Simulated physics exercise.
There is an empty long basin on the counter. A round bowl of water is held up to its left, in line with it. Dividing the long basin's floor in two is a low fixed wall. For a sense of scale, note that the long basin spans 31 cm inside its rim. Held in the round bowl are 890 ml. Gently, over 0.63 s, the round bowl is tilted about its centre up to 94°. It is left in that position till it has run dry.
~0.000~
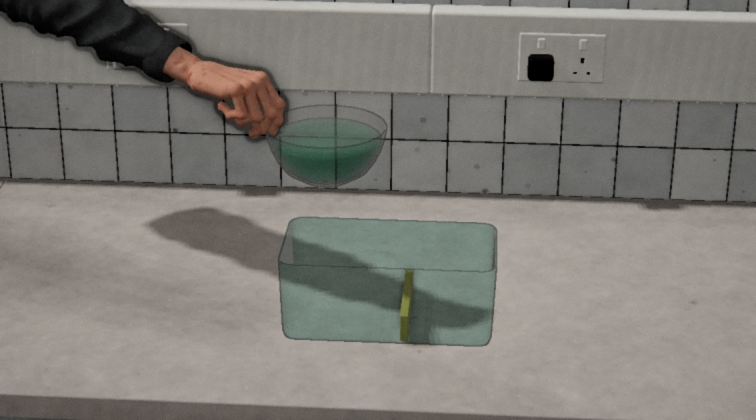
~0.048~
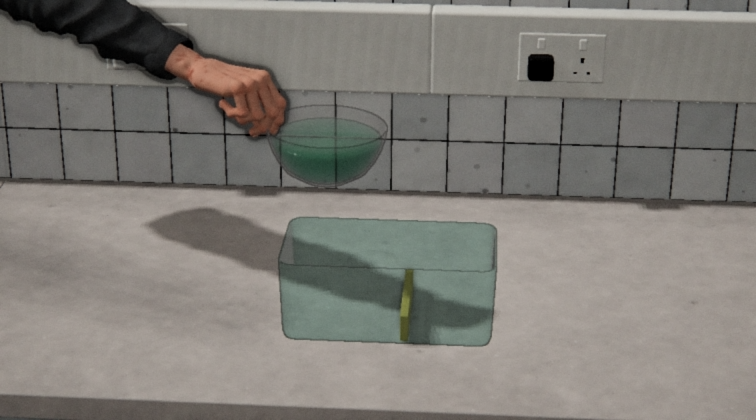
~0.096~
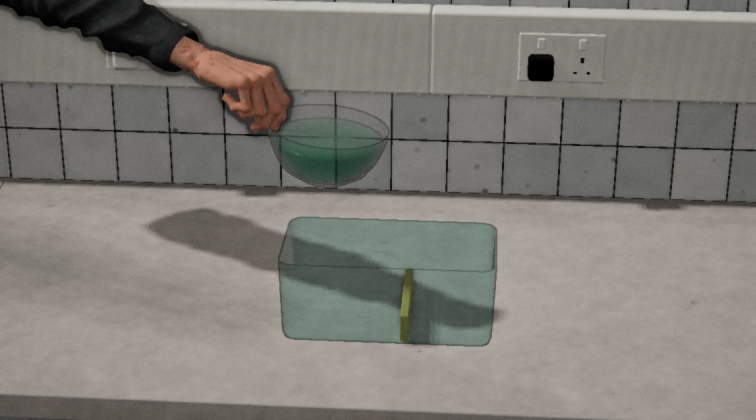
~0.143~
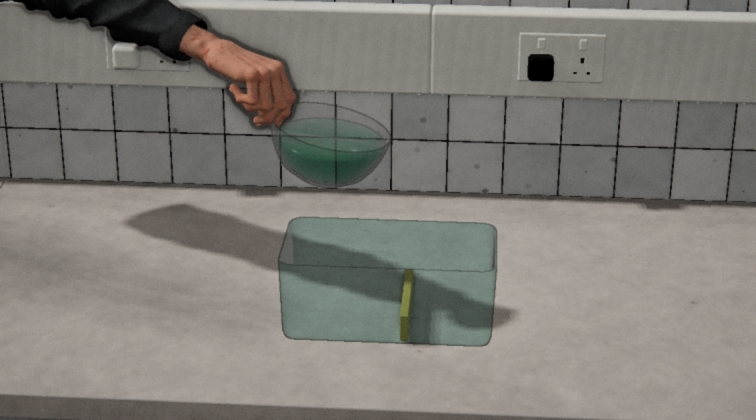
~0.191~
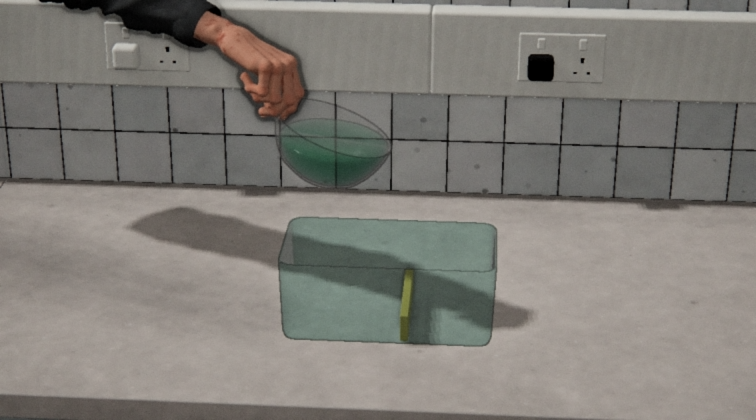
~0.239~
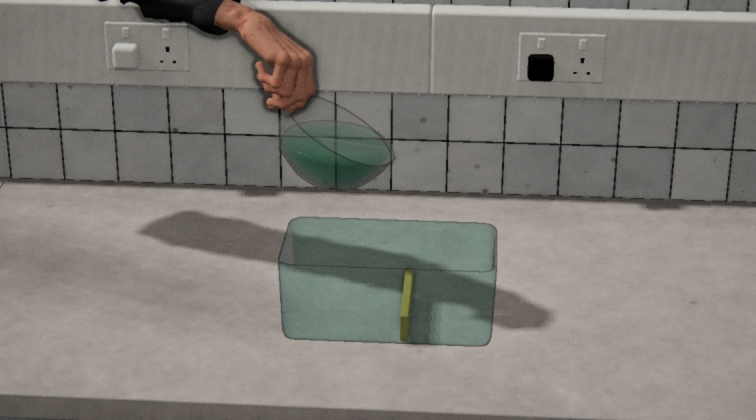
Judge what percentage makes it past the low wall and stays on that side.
Some 60 per cent makes it over and stays.
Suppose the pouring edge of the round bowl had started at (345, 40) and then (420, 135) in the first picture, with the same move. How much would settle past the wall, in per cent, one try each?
40 per cent first, 75 per cent second.
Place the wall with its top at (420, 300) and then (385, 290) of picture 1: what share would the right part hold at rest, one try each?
Result: 40 per cent, then 85 per cent.
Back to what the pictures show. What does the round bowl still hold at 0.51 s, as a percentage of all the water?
About 20 percent.
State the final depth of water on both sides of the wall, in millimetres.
12 mm left, 28 mm right.
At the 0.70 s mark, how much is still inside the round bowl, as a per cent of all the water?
2 per cent or thereabouts.
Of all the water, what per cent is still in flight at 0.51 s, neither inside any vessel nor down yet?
Some 44 % is the figure.
After 0.51 s the tilt is 85° and 21 per cent is still to pour, 1 is left of the wall and 35 right of it.
After 0.70 s the tilt is 94° and 2 per cent is still to pour, 21 is left of the wall and 66 right of it.
After 0.91 s the tilt is 94° and 0 per cent is still to pour, 35 is left of the wall and 63 right of it.
After 1.13 s the tilt is 94° and 0 per cent is still to pour, 37 is left of the wall and 60 right of it.
In the end 38 per cent lies left of the wall, 60 right of it and 2 outside.
